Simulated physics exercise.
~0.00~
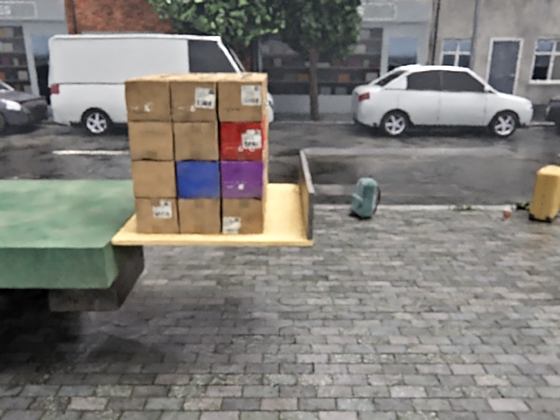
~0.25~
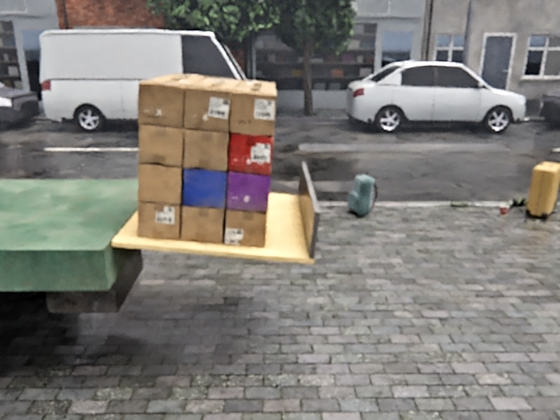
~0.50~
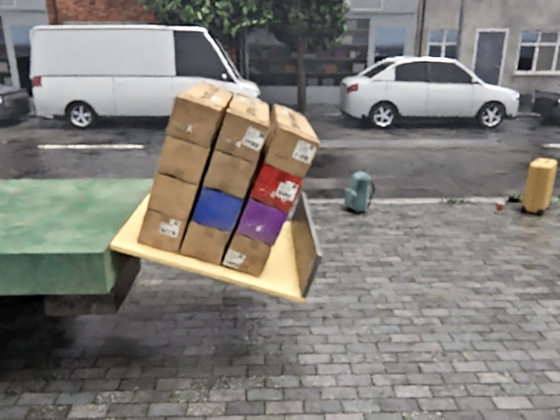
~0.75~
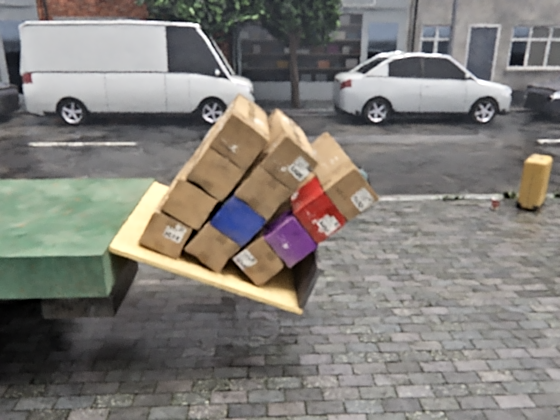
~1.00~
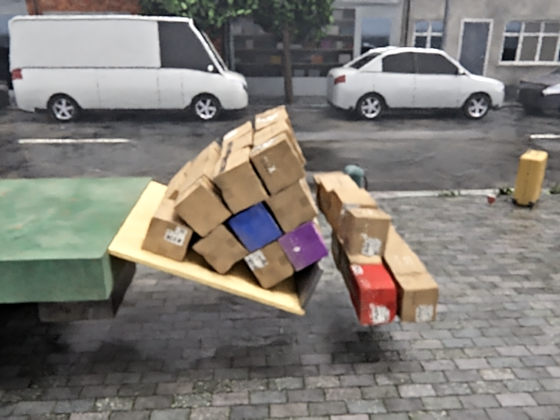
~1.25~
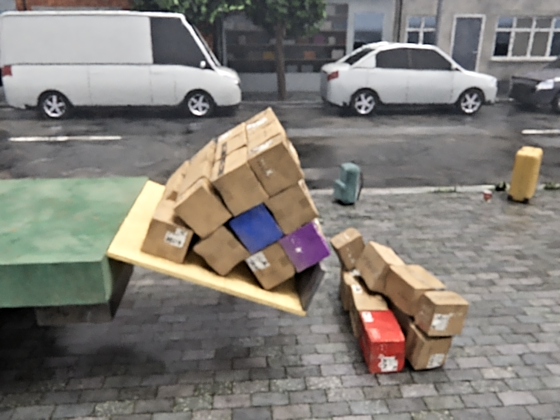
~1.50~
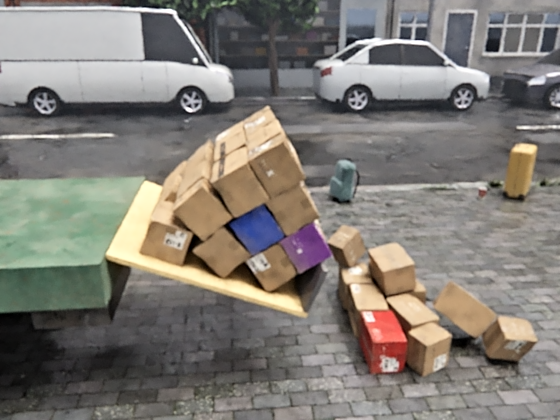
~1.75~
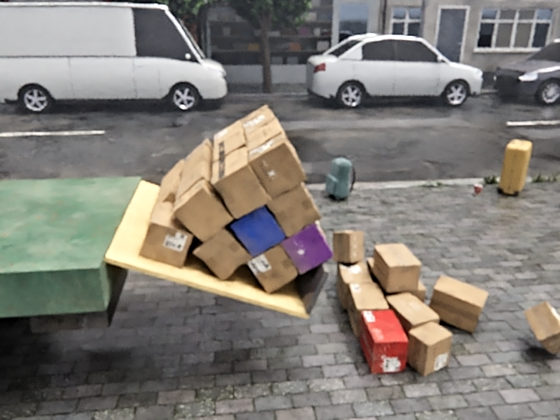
A wooden platform behind a green flatbed tilted down to the right, making its stack of boxes lean and slide. Several, including a red one, tumbled onto the paving, while the blue and purple ones stayed in the slanted pile on the platform.
